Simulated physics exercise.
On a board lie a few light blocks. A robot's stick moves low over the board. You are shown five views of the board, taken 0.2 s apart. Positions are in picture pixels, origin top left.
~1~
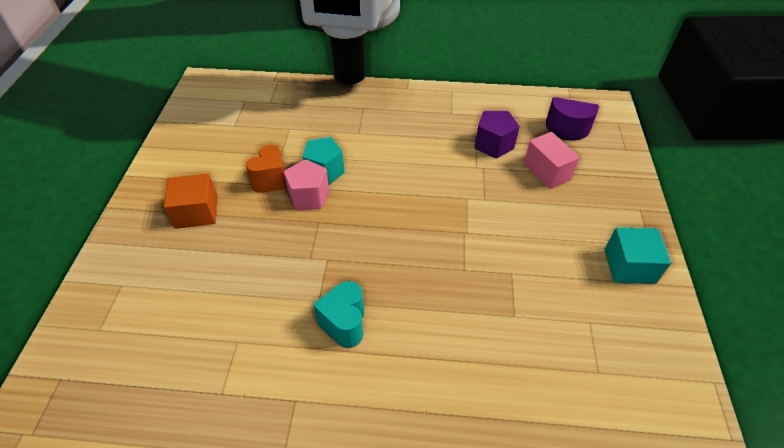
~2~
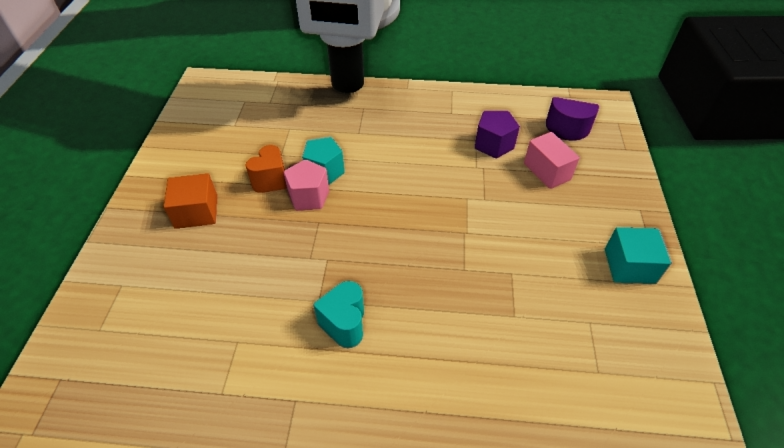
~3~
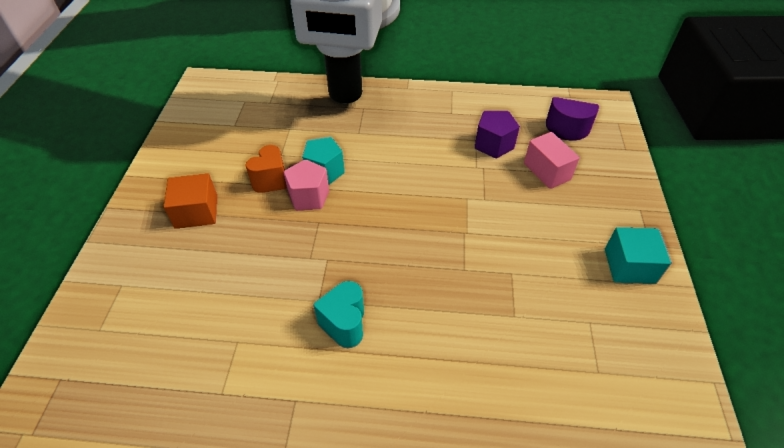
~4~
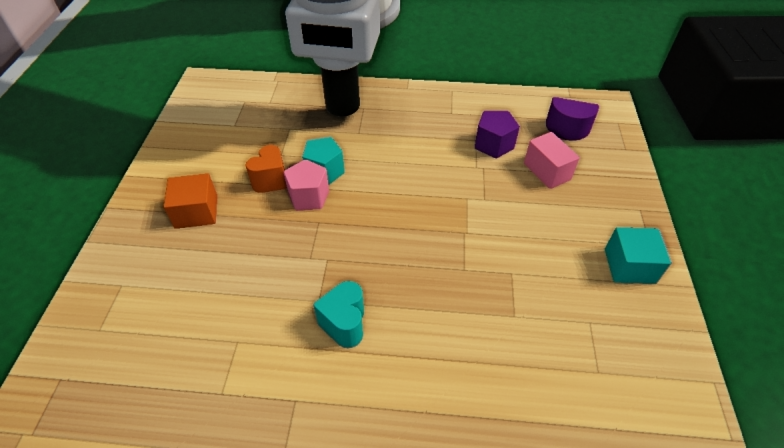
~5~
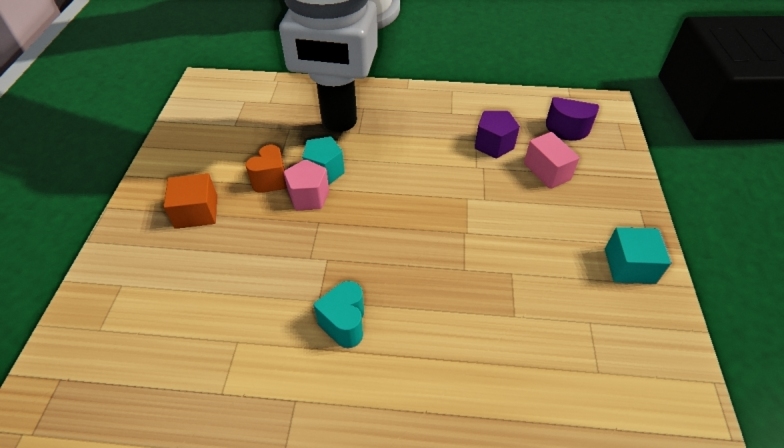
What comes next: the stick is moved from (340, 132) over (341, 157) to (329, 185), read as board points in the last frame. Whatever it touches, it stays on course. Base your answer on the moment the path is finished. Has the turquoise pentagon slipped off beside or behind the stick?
No, that is not what happens.
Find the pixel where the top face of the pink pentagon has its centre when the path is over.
It will likely be found at (269, 209).
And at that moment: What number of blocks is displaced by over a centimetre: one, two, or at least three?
It displaces two.
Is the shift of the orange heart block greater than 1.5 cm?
Answer: No.
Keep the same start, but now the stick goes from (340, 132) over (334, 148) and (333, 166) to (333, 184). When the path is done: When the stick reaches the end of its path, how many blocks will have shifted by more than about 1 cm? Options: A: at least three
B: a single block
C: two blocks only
That would be C.
On the path given first. Halfway along, stick at (340, 148); pink pentagon at (297, 183); turquoise pentagon at (317, 160).
At the end, stick at (328, 175); orange heart block not moved; pink pentagon at (269, 209), turned 15° clockwise; turquoise pentagon at (298, 187), turned 25° clockwise.
